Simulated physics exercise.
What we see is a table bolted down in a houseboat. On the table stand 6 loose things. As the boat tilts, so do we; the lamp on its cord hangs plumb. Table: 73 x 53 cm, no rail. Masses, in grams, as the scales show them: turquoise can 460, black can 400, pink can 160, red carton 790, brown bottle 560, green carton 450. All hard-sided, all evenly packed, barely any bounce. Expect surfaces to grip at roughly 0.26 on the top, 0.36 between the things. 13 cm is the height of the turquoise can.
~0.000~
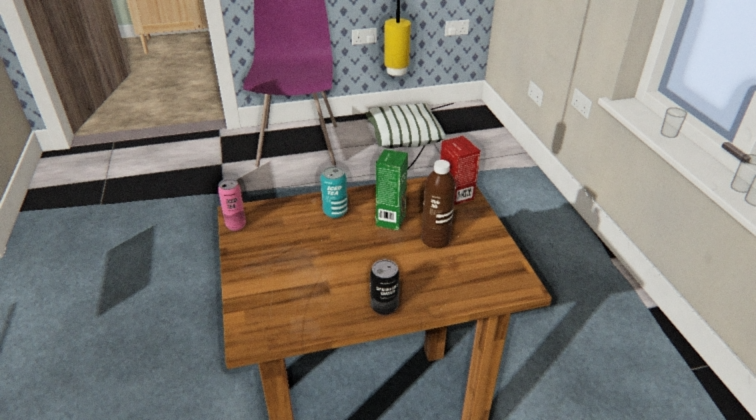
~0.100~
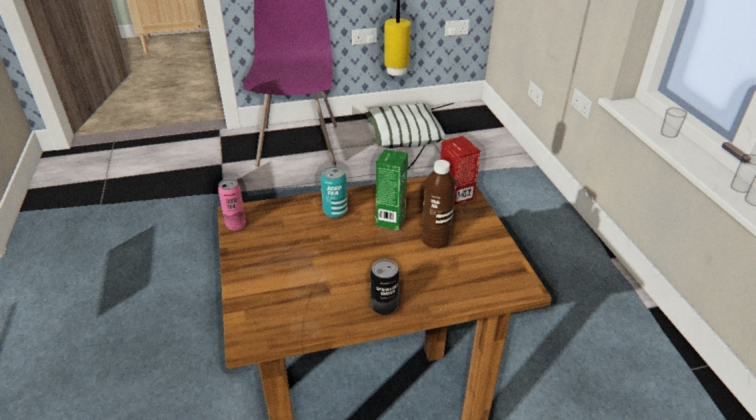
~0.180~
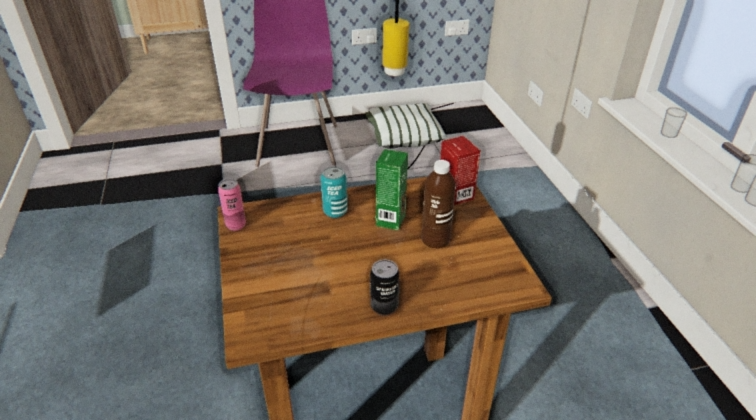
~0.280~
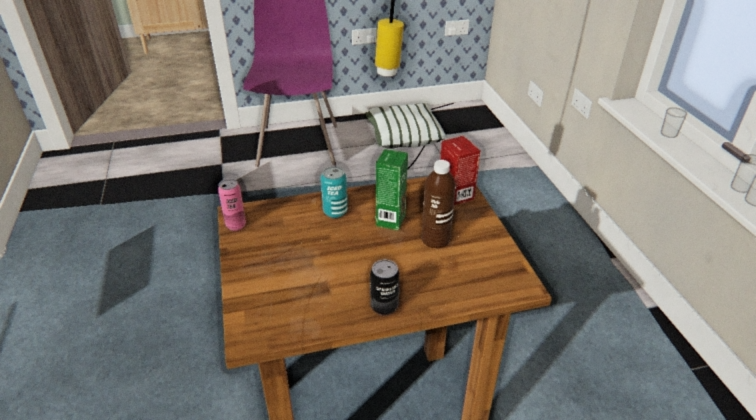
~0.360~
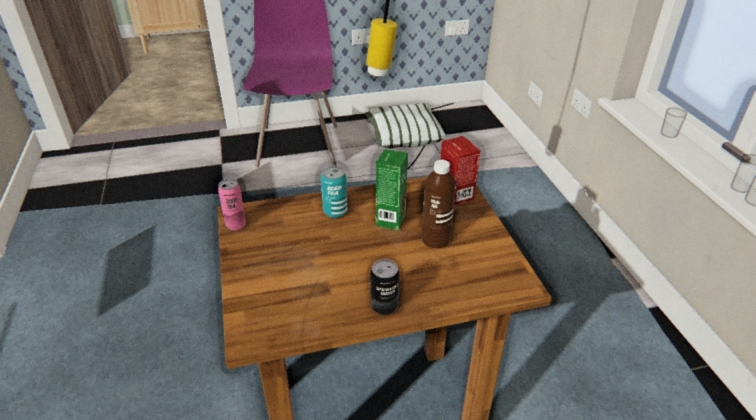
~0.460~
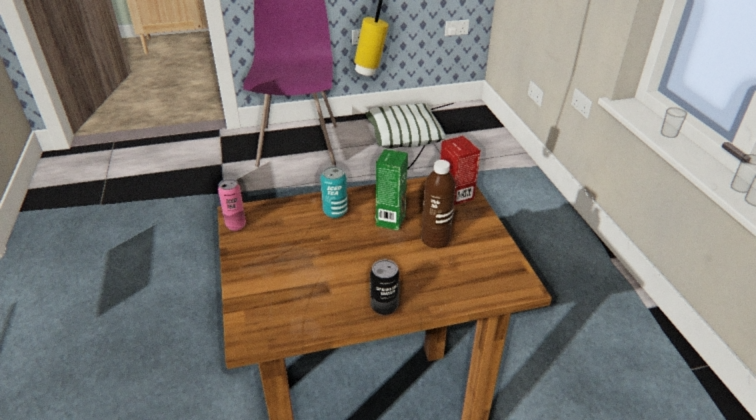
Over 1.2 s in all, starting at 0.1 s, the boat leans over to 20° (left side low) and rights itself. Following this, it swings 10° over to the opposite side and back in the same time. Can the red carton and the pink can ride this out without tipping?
Result: Red carton remains standing; pink can goes down.
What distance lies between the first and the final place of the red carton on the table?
Roughly 12 centimetres.
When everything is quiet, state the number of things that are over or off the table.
Tally: 1.
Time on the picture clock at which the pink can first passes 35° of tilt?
1.0 s or so.
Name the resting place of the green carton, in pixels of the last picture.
Roughly at (351, 196) in the last picture.
Around 0.96 s, boat heeled 12°, left side down; pink can now off the table; red carton shifted 8 cm near (431, 175); green carton shifted 7 cm.
Around 1.16 s, boat heeled 3°, left side down; red carton shifted 12 cm near (418, 176); green carton shifted 11 cm; brown bottle shifted 10 cm.
Finally (3.0 s), off the table and tipped over, pink can; not toppled but over 5 cm from the start, turquoise can, black can, red carton, brown bottle and green carton. In the last view, red carton near (418, 176), pink can near (125, 416).
